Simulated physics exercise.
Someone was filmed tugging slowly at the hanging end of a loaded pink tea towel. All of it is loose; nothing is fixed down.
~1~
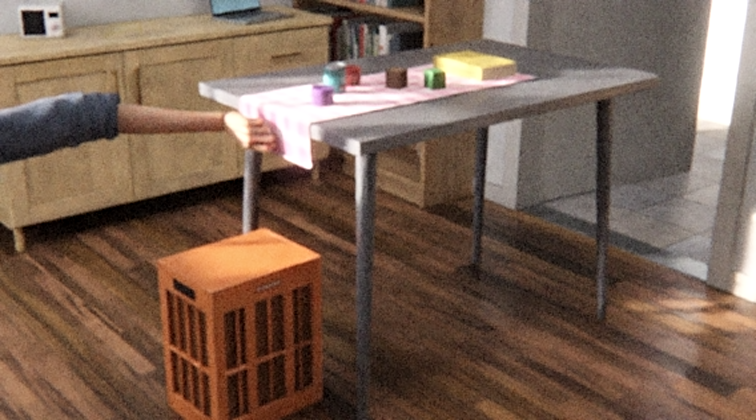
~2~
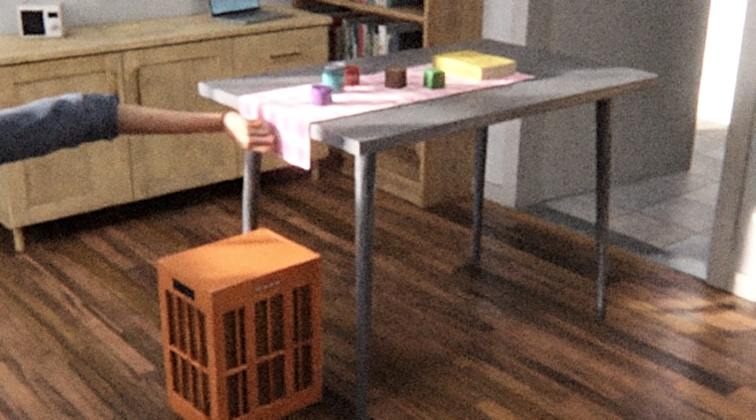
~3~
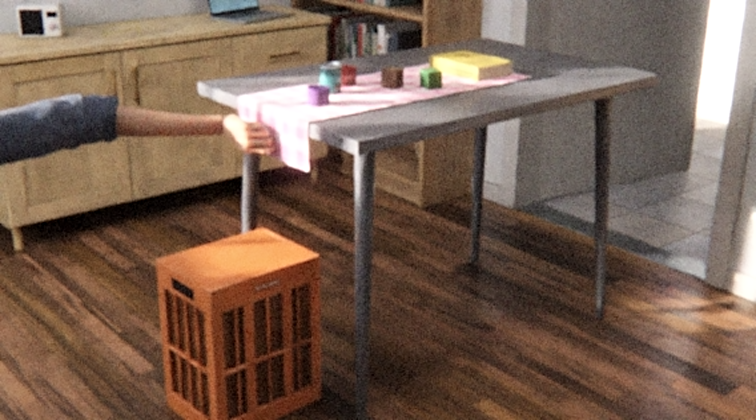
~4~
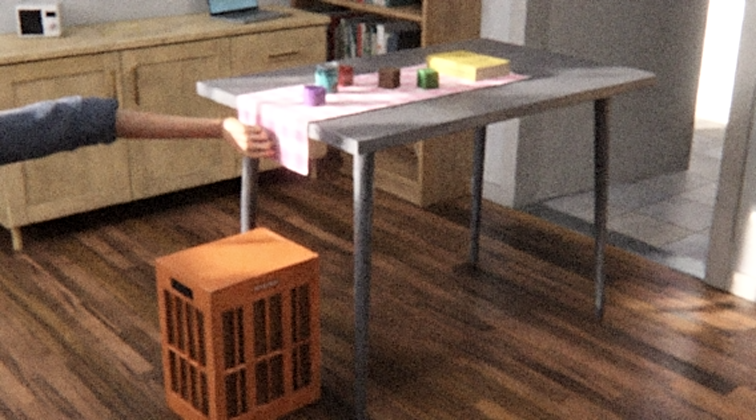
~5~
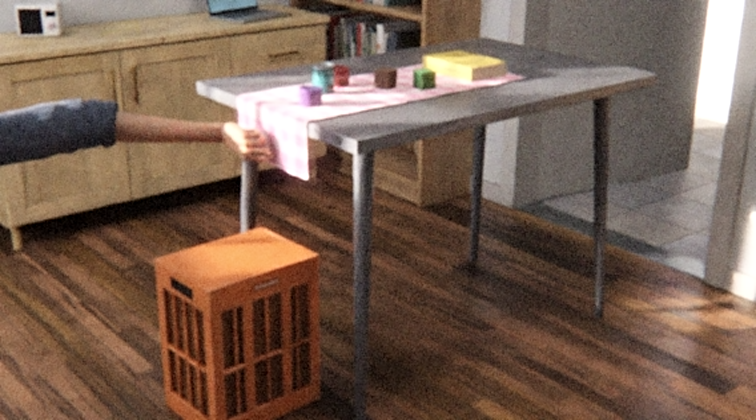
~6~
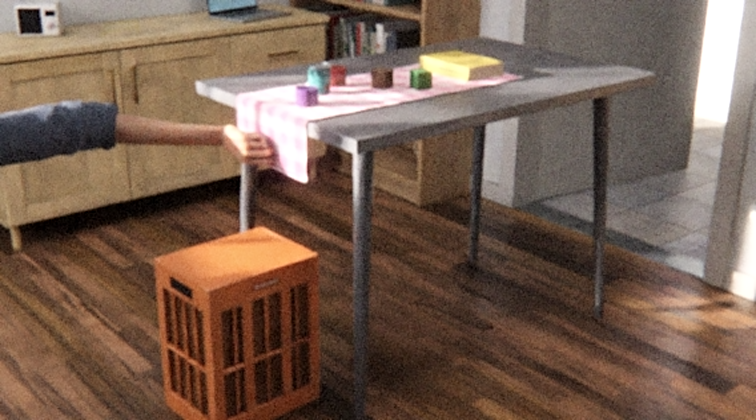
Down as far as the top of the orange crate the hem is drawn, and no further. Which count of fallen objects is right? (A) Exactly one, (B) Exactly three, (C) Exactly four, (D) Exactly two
D, exactly two.
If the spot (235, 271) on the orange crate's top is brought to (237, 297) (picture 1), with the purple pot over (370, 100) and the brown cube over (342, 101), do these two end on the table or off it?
Observed: Purple pot departs; brown cube departs.
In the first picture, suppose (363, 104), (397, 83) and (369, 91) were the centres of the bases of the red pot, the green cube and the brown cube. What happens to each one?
Red pot - leaves the top, green cube - stays aboard, brown cube - stays aboard.
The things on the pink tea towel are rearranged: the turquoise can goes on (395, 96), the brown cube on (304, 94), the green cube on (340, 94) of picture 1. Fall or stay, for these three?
In the end the turquoise can is still on top, the brown cube is no longer on top, and the green cube is no longer on top.
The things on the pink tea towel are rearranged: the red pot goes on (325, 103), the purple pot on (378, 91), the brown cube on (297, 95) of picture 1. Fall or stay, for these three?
Note - red pot lost, purple pot retained, brown cube lost.
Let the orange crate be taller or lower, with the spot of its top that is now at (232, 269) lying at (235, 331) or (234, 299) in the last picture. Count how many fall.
Numbers: 4; 3.
Soon after, hem near (271, 222); purple pot gone.
Then, hem on the crate; purple pot and turquoise can gone.
At rest, hem on the crate; purple pot and turquoise can gone. The table loses two.
